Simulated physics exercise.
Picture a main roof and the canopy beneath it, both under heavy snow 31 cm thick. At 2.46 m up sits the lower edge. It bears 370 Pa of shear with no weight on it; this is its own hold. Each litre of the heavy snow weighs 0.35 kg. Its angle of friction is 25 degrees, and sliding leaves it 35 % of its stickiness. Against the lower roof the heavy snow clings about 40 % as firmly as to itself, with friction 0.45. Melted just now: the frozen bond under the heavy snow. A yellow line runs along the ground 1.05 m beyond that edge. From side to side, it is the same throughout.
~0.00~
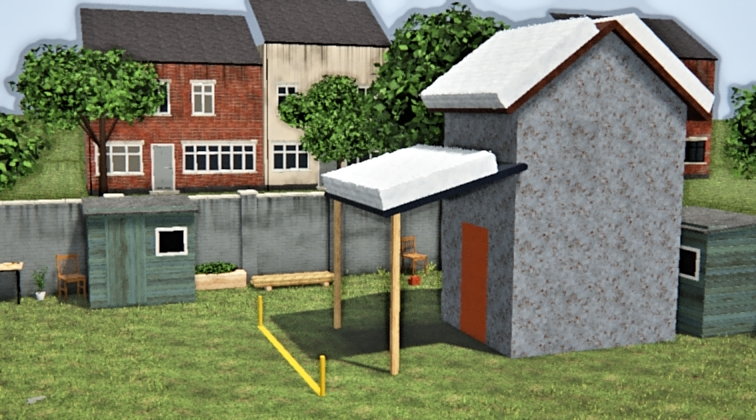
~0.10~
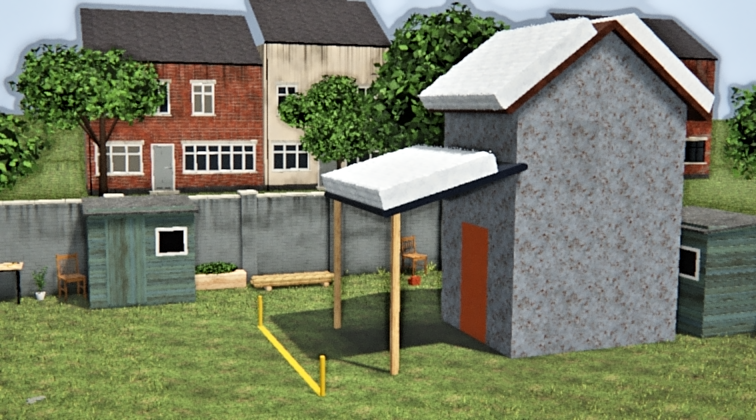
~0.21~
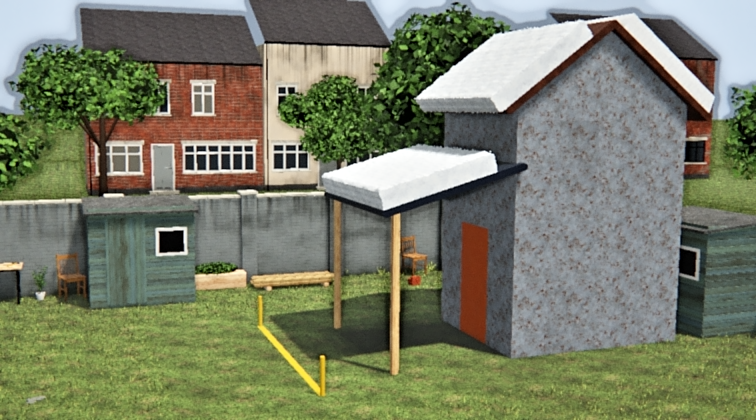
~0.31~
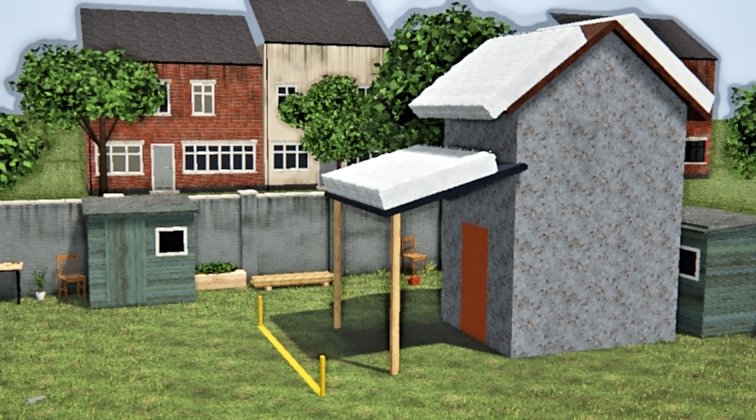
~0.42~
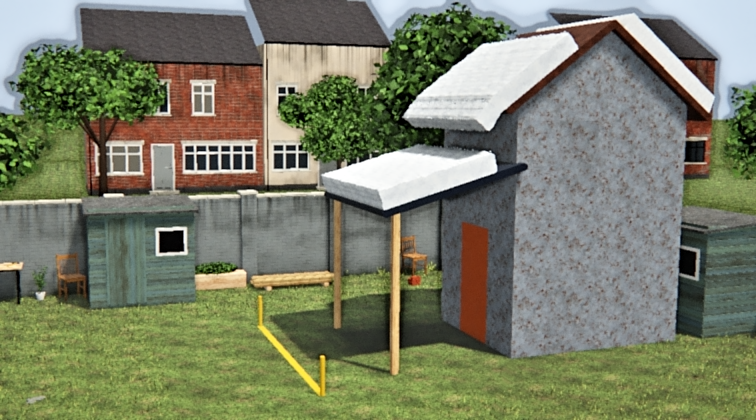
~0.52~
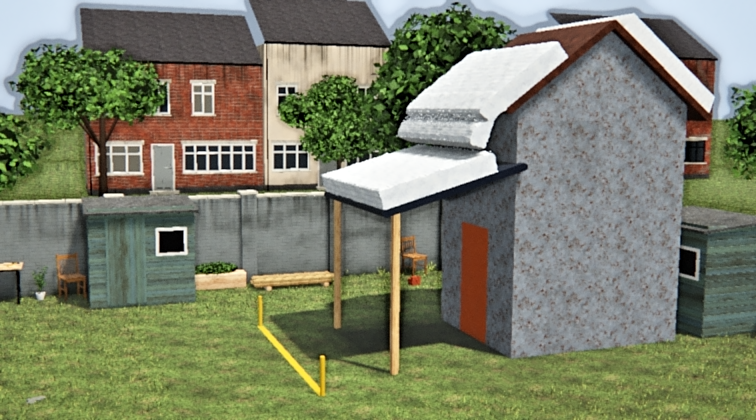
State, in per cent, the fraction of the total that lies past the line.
37 per cent.
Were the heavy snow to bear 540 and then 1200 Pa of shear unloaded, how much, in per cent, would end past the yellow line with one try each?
Respectively, close to 30 % and close to 8 %.
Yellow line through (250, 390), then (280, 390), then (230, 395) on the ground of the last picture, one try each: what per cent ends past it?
Respectively about 20 in a hundred, 30 in a hundred and 14 in a hundred.
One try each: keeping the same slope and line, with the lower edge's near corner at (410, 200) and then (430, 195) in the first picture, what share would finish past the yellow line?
Close to 40 % on the first try, close to 45 % on the next.
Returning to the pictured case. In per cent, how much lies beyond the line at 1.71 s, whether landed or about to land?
About 12 %.
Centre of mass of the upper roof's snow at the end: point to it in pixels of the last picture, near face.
Somewhere about (321, 310), I'd say.
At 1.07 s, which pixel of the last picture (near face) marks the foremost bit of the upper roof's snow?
Near (384, 182), I'd say.
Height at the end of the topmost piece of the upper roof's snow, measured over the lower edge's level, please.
Height above lower edge: Approx. 0.8 m.
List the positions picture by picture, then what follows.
The first picture shows foremost bit of the heavy snow at (506, 95).
The second picture shows foremost bit of the heavy snow at (504, 97), its middle shifted 3.0 cm, 1 % of it past the upper edge, in one piece.
The third picture shows foremost bit of the heavy snow at (500, 107), its middle shifted 11 cm, 6 % of it past the upper edge, in one piece.
The fourth picture shows foremost bit of the heavy snow at (494, 107), its middle shifted 25 cm, 13 % of it past the upper edge, in one piece.
The fifth picture shows foremost bit of the heavy snow at (486, 106), its middle shifted 44 cm, 23 % of it past the upper edge, cracking.
The sixth picture shows foremost bit of the heavy snow at (475, 129), its middle shifted 69 cm, 36 % of it past the upper edge, cracking.
After 1.07 s, none is below the lower edge and 0 % is past the line.
After 1.71 s, 39 % is below the lower edge and 13 % is past the line.
After 2.36 s, 57 % is below the lower edge and 37 % is past the line.
After 3.00 s, 57 % is below the lower edge and 37 % is past the line.
After 3.50 s, 57 % is below the lower edge and 37 % is past the line.
